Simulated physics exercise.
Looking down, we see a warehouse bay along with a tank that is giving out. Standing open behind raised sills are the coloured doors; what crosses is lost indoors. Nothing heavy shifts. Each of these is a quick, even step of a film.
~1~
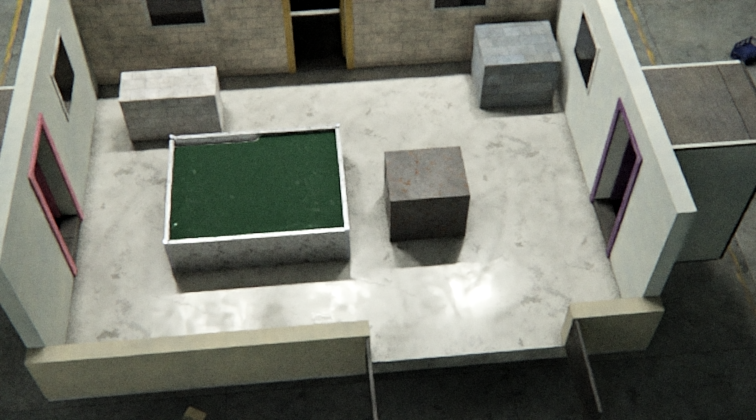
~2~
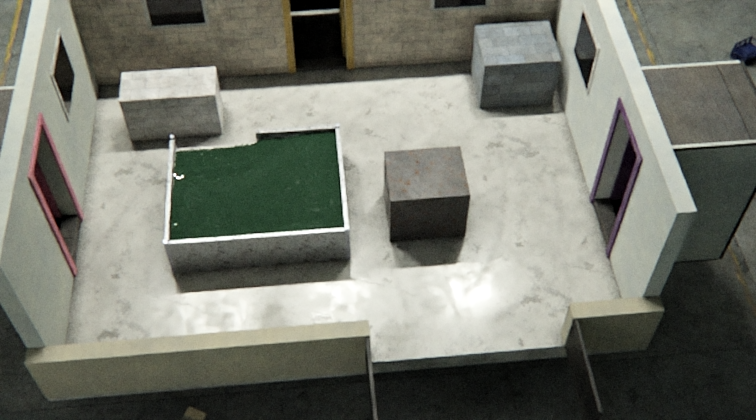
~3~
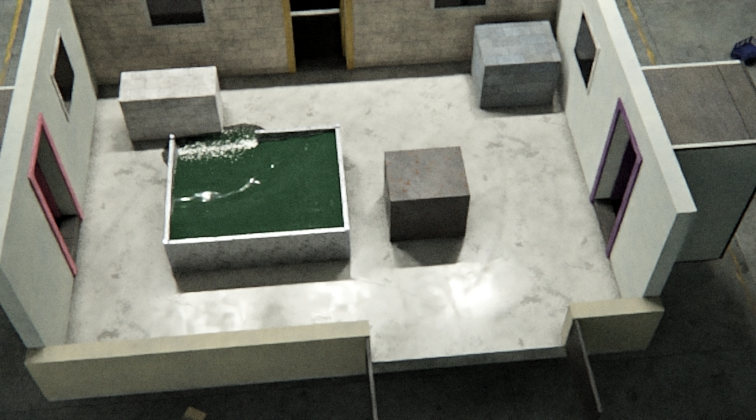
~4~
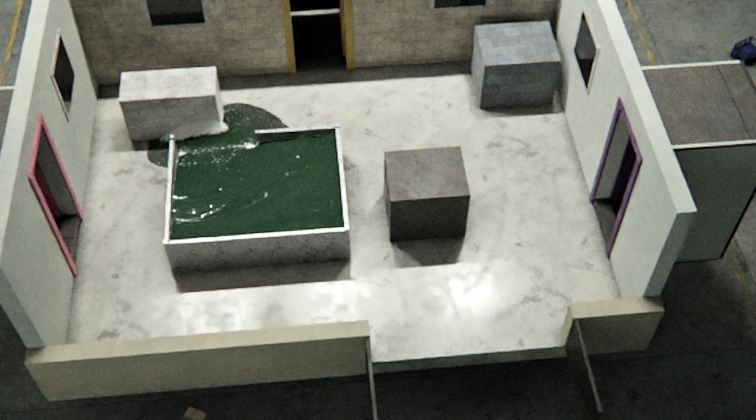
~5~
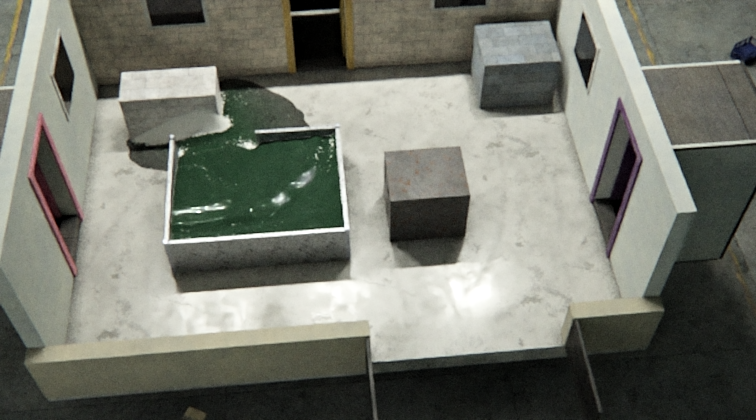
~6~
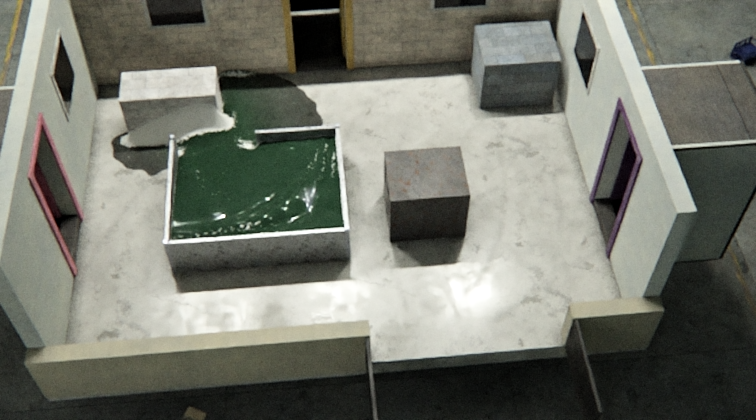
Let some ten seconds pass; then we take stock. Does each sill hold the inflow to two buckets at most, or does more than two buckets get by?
The pink door keeps it to two at most; the purple door keeps it to two at most; the yellow door lets more get by.
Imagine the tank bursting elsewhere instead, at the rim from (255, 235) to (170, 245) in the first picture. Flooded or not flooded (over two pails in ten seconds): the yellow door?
Note: Yellow door misses the line.
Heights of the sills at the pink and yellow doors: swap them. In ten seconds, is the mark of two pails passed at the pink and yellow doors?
My guess is the pink one gets less than that and the yellow one gets less than that.
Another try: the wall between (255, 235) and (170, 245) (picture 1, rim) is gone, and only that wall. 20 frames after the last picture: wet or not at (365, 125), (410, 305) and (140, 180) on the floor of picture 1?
First unwetted, second soaked, third soaked.
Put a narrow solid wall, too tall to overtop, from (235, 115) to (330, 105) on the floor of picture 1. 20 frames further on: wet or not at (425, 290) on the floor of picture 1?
At that spot: Untouched.
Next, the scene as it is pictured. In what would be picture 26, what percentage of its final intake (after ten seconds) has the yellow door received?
My guess is about 50 %.
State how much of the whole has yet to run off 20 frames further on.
About 98 %.
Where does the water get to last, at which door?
The purple one.
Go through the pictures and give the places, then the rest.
The first picture shows still water in the water tank at (257, 185).
In the second picture, the front is at a hidden place, out from the gap on the water tank's far side.
In the third picture, water pours out on the water tank's far side and has run to a hidden place.
In the fourth picture, water pours out on the water tank's far side and has run to (246, 107).
In the fifth picture, water pours out on the water tank's far side and has run to (239, 83).
In the sixth picture, the front is at (266, 74), out from the gap on the water tank's far side.
A moment on, water covers 15 % of the floor; the pink door not reached, the purple door not reached, the yellow door under two buckets in.
Next, water covers 35 % of the floor; the pink door wet at the sill, nothing in, the purple door not reached, the yellow door over two buckets in.
Then, water covers 50 % of the floor; the pink door wet at the sill, nothing in, the purple door not reached, the yellow door over two buckets in.
Later, water covers 90 % of the floor; the pink door wet at the sill, nothing in, the purple door wet at the sill, nothing in, the yellow door far over two buckets in.
In the end, water covers 100 % of the floor; the pink door wet at the sill, nothing in, the purple door wet at the sill, nothing in, the yellow door far over two buckets in.
